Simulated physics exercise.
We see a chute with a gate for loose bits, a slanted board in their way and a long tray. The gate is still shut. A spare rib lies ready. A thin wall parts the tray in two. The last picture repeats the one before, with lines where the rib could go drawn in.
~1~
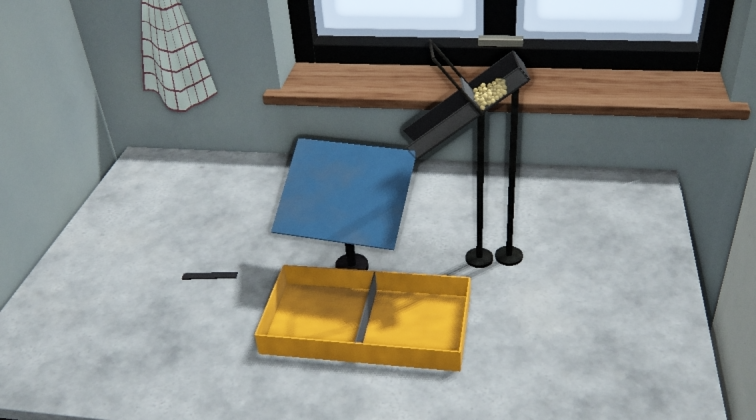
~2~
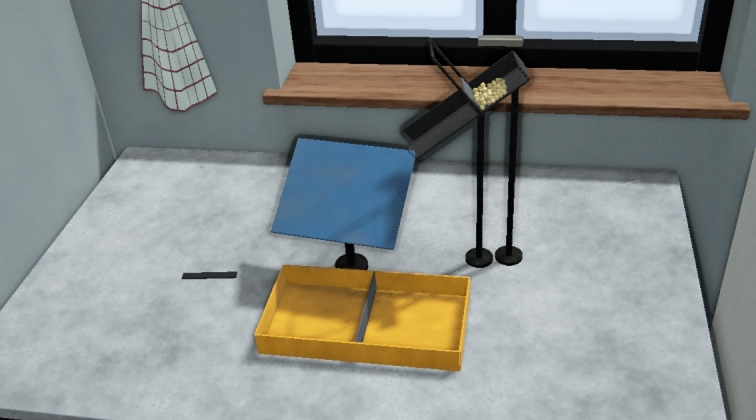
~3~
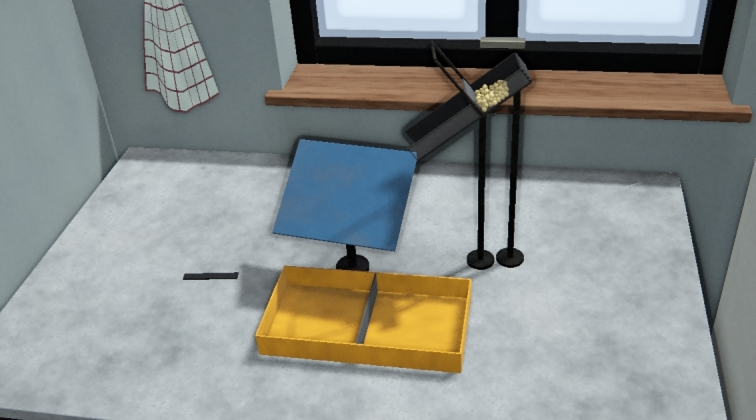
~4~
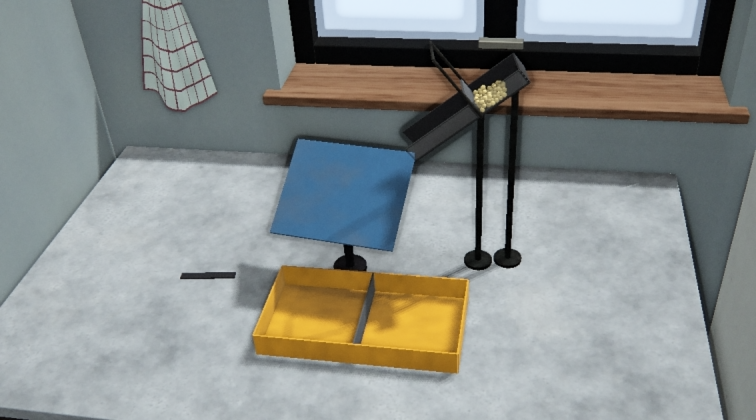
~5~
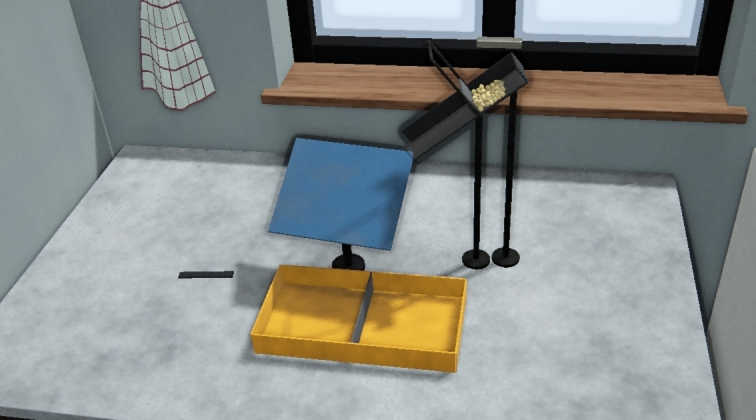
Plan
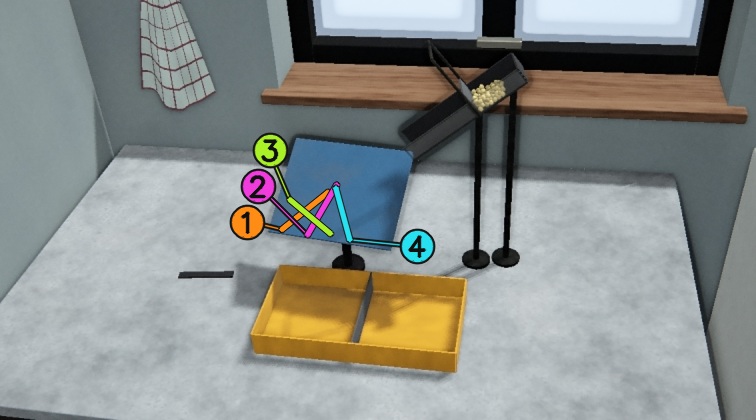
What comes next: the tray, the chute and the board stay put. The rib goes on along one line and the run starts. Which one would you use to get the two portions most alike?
4 works best here.
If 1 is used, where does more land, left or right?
Left.
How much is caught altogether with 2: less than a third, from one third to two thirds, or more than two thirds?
Line 2 gives more than two thirds.
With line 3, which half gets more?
More lands on the left.
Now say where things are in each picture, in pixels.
Load behind the gate (489, 92), soya beans; lip of the chute (415, 151), sloping fairly steeply, in the first frame.
Middle of the board (344, 191), tilted fairly steeply; middle of its low edge (331, 240); of its high edge (356, 144), in the second frame.
Front corners of the tray (256, 335) and (461, 353); front end of its middle wall (356, 344); gate still shut (467, 90), in the third frame.
Middle of the load (489, 94); lip (415, 152), in the fourth frame.
Middle of the load (487, 93); lip (413, 151), in the fifth frame.
On the marked copy, line 1 from (328, 192) to (281, 229); line 2 from (336, 184) to (307, 234); line 3 from (289, 199) to (330, 233); line 4 from (335, 188) to (349, 239).
With 1, of what is caught, almost all in the left half, just a few in the right.
With 2, of what is caught, almost all in the left half, just a few in the right.
With 3, of what is caught, almost all in the left half, about a tenth in the right.
With 4, of what is caught, roughly half in the left half, roughly half in the right.
